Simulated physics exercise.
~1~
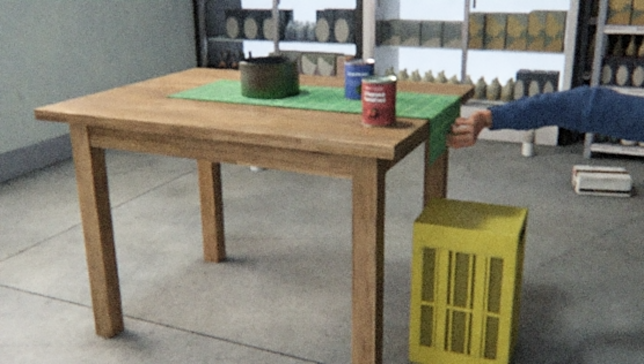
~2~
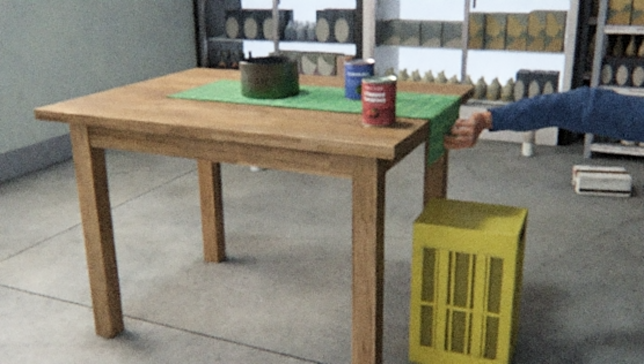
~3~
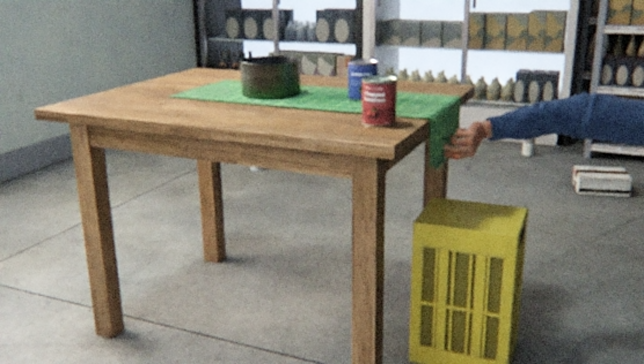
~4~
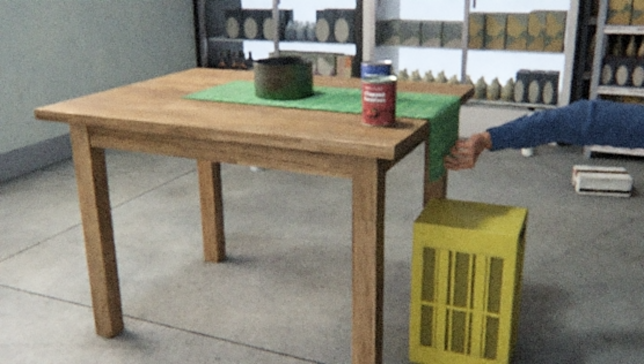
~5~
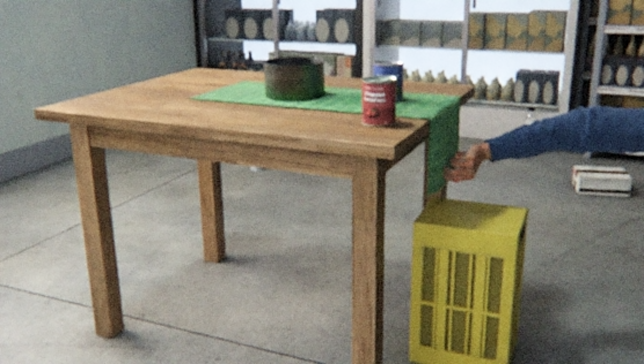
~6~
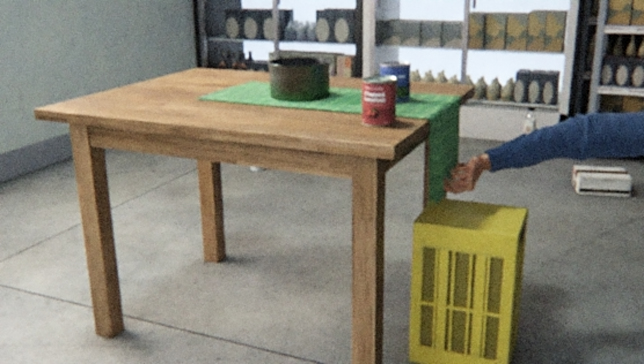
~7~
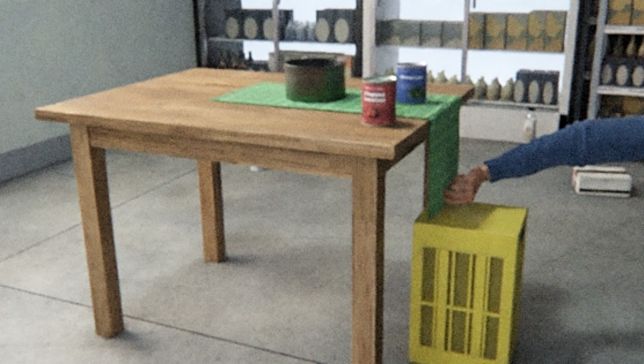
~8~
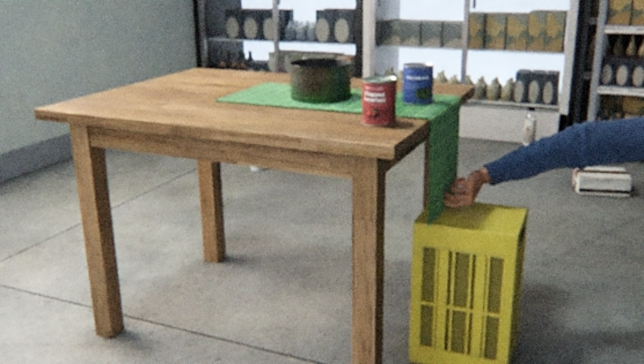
A hand drew the hanging end of a green cloth down from a wooden table to a yellow crate, carrying a pot and a blue tin to the right, while the red tin stayed put and both tins remained upright on the table.
